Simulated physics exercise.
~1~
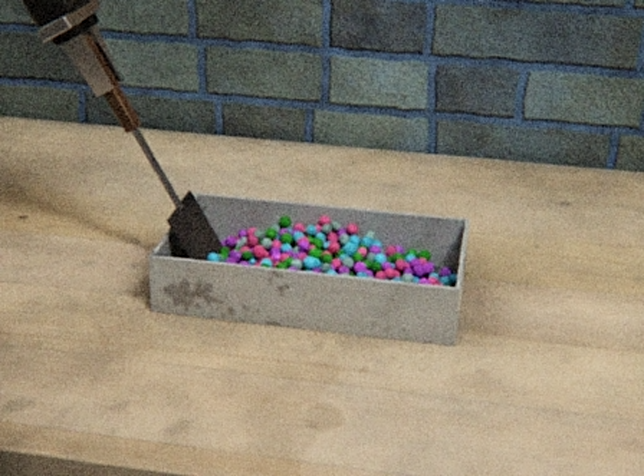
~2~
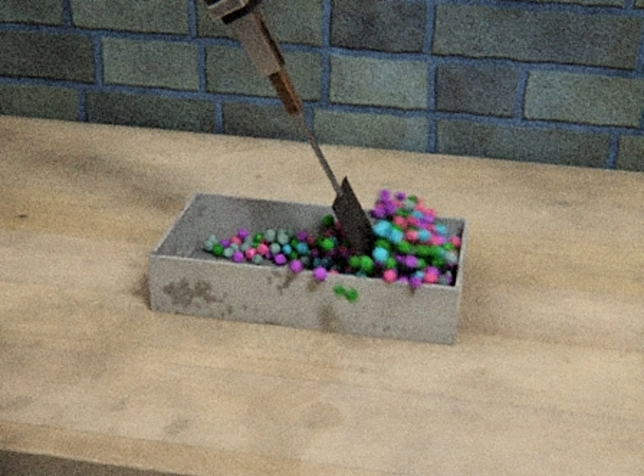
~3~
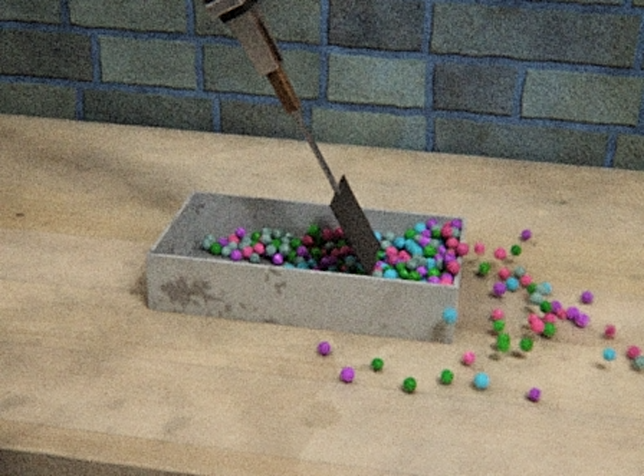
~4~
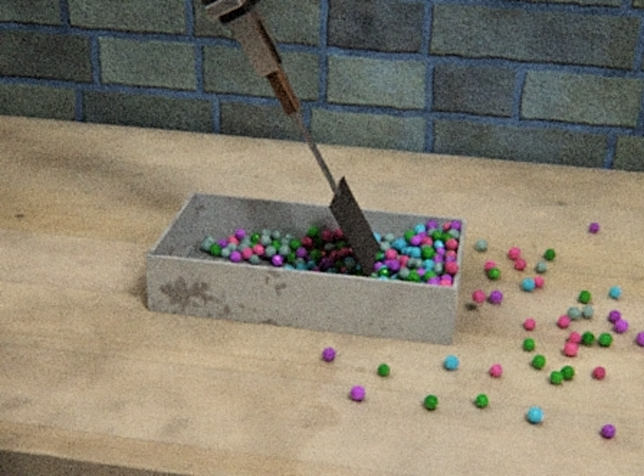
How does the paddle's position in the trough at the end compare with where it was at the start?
At the start the paddle was at the left end of the trough, and by the end it stood well to the right, past the middle, among the sweets.
